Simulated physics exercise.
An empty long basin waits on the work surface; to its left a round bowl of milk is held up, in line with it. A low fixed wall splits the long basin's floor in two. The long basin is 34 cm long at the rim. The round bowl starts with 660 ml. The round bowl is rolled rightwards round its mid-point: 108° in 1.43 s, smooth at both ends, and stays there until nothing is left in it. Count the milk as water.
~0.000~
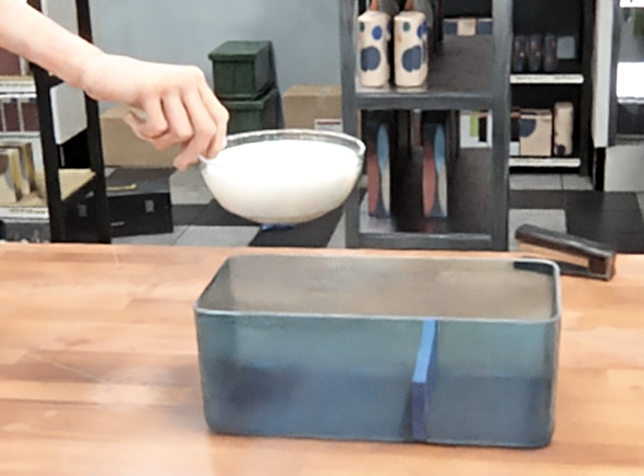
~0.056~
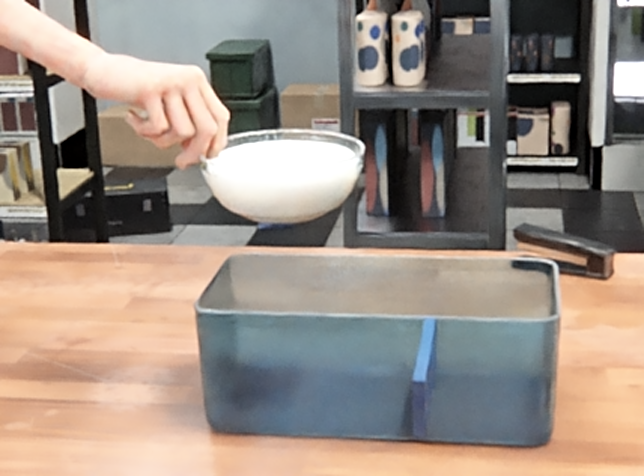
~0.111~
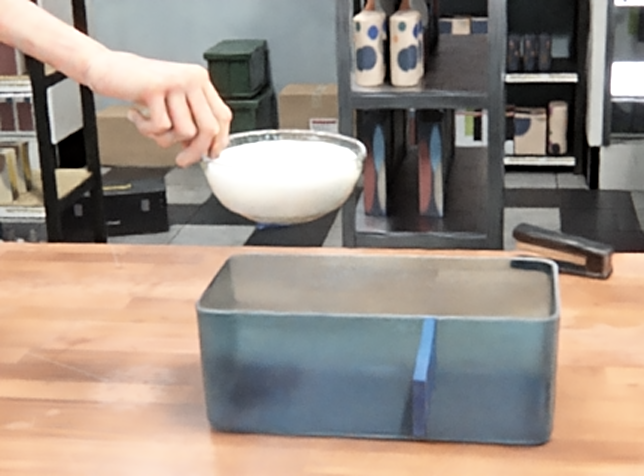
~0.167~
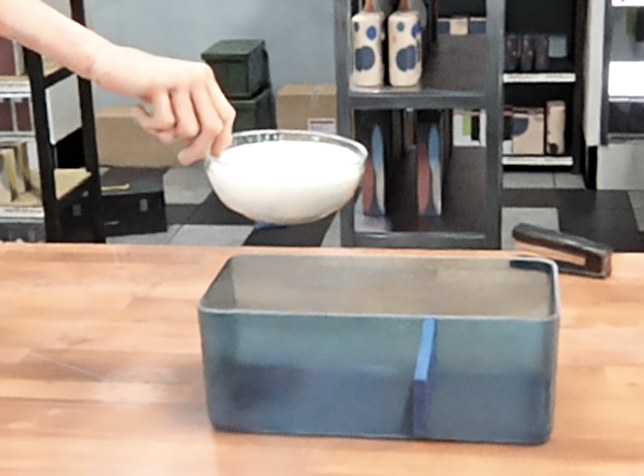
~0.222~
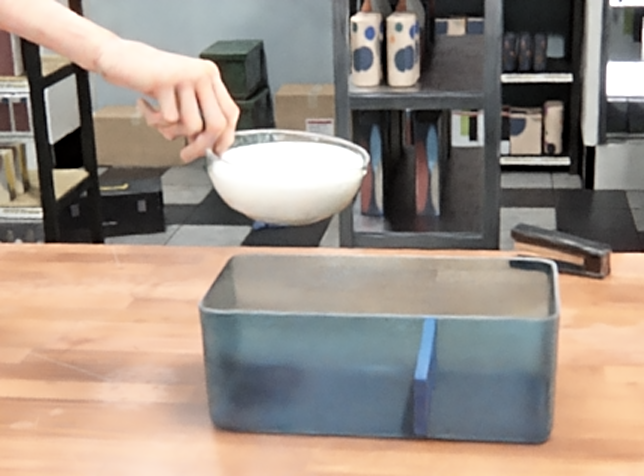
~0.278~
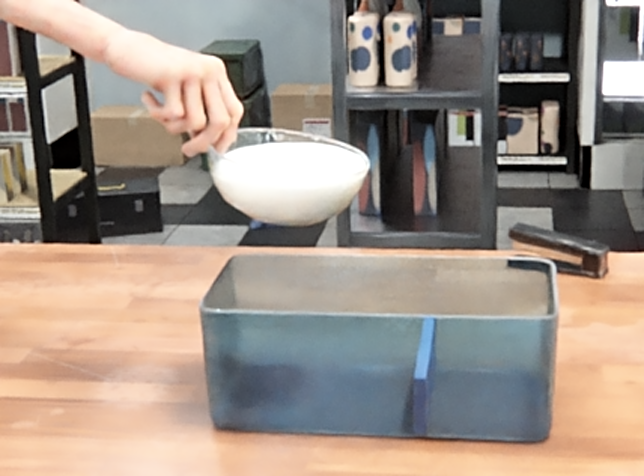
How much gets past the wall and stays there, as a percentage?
About 51 per cent.
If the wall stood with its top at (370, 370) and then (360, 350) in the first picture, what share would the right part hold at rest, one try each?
First 90, then 95 per cent.
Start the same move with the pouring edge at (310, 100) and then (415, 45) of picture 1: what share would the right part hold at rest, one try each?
In turn about 0 and 90 per cent.
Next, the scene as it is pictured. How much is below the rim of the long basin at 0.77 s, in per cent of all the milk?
About 36 per cent.
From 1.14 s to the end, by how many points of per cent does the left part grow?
Some 2 per cent.
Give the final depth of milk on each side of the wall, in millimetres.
Some 10 mm on the left and 18 mm on the right.
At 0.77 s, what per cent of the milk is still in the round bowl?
About 34 per cent.
After 0.77 s the tilt is 61° and 35 per cent is still to pour, 11 is left of the wall and 26 right of it.
After 1.14 s the tilt is 97° and 0 per cent is still to pour, 46 is left of the wall and 51 right of it.
After 1.52 s the tilt is 108° and 0 per cent is still to pour, 48 is left of the wall and 51 right of it.
After 1.93 s the tilt is 108° and 0 per cent is still to pour, 48 is left of the wall and 51 right of it.
In the end 48 per cent lies left of the wall, 51 right of it and 1 outside.
